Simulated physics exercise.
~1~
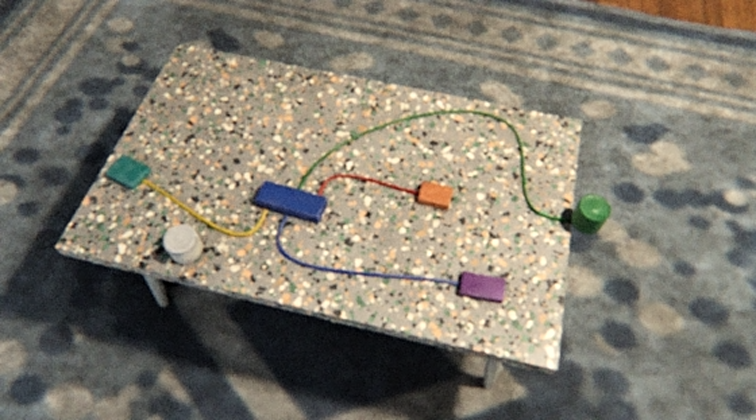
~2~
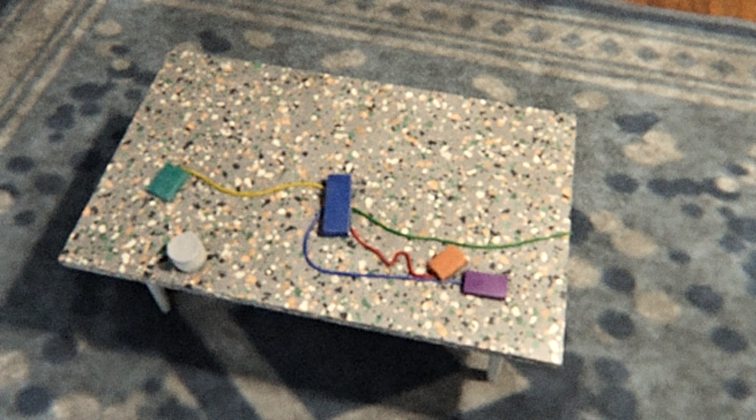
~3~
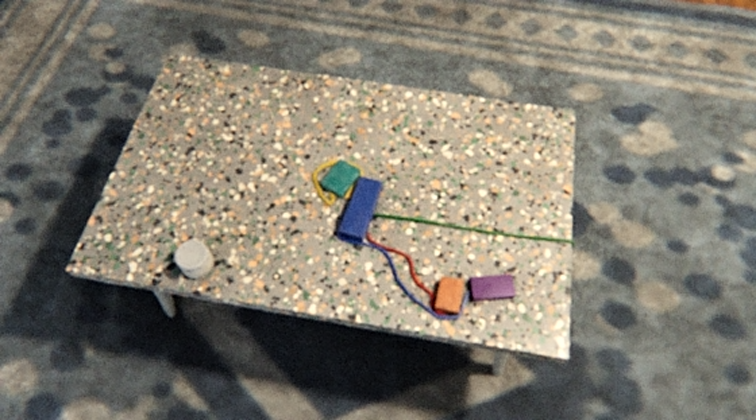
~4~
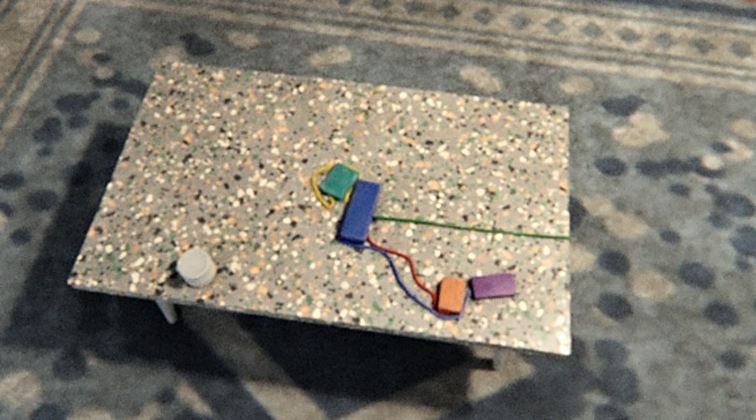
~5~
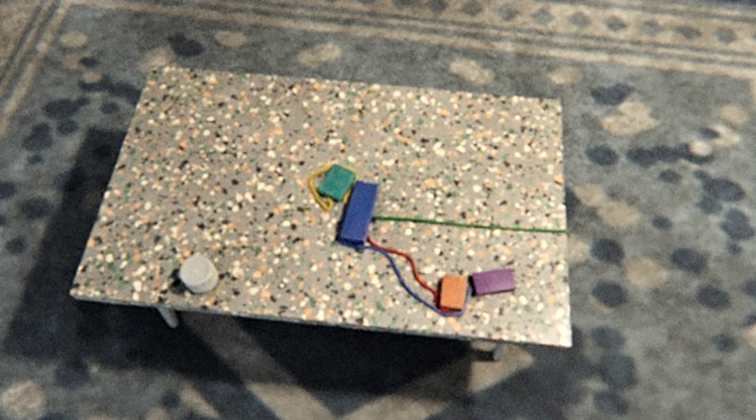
To begin with, a blue block sits on a speckled table, joined by thin cables to teal, orange and purple blocks and to a green cylinder just past the right edge, with a white tin near the front left. The green cylinder drops out of sight, and its cable pulls straighter across the tabletop. The blue block swings round and slides right, drawing the teal block after it, while the orange one shifts toward the front. The teal block then ends up right beside the blue one, its yellow cable bunched. Finally everything rests, the purple block and tin having barely moved.
